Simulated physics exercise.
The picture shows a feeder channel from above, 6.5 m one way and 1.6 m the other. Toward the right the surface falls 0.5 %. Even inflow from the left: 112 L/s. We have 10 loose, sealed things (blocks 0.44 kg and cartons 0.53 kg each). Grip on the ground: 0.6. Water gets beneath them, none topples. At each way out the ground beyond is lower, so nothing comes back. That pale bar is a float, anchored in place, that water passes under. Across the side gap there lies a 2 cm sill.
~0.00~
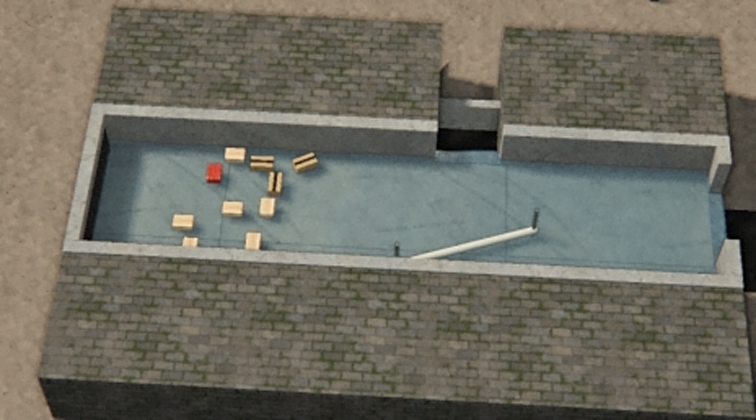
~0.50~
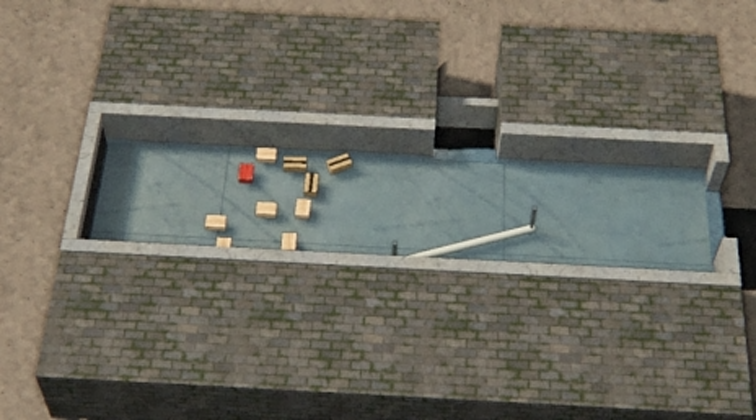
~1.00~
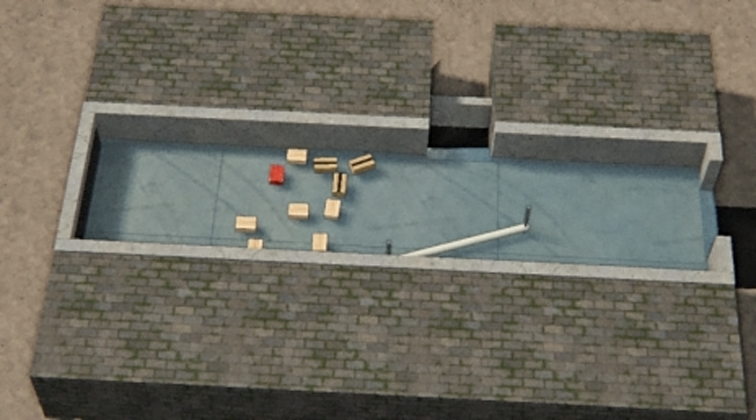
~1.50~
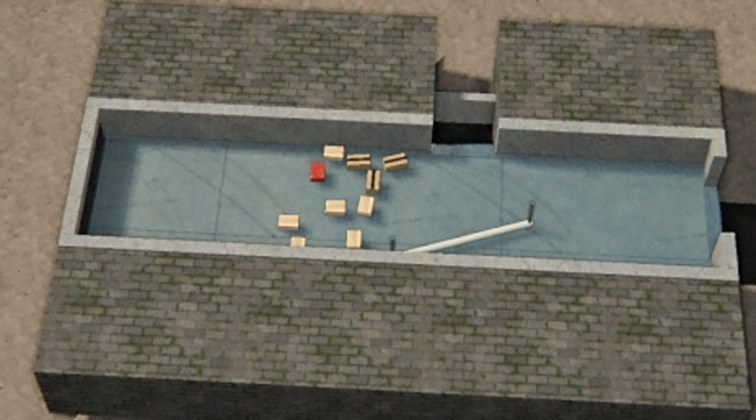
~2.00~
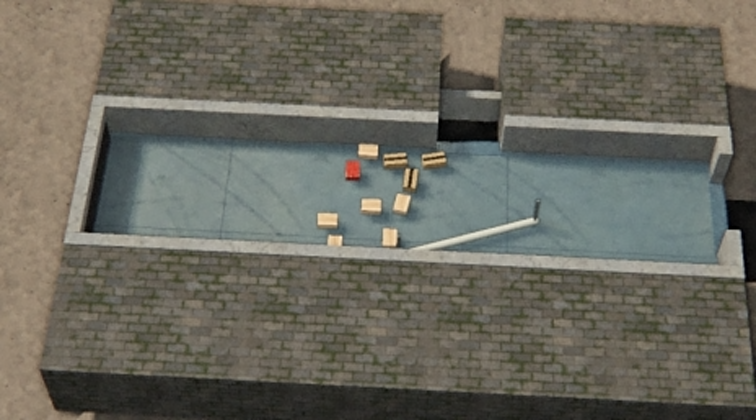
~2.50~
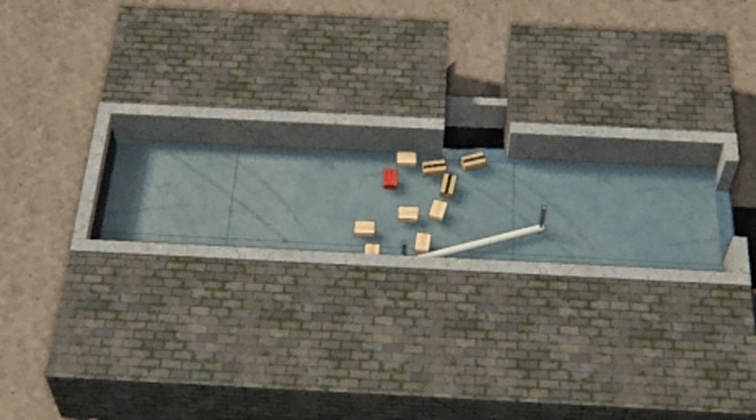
A red block and several pale blocks drift together rightward along a shallow, water-filled channel.
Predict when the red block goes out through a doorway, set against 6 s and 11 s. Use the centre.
It goes out before 6 s.
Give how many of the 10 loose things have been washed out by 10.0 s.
That would be 6.
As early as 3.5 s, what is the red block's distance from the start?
By then it has shifted roughly 250 cm.
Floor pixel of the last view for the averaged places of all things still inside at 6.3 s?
Roughly at (568, 210).
After 3.5 s the red block is near (455, 177), 2.5 m from its start, afloat; 1 of 10 are out; 9 afloat.
After 6.3 s the red block has gone out (at 5.2 s); 4 of 10 are out; 6 afloat.
After 10.0 s the red block has gone out (at 5.2 s); 6 of 10 are out; 4 afloat.
After 14.0 s the red block has gone out (at 5.2 s); 10 of 10 are out; 0 afloat.
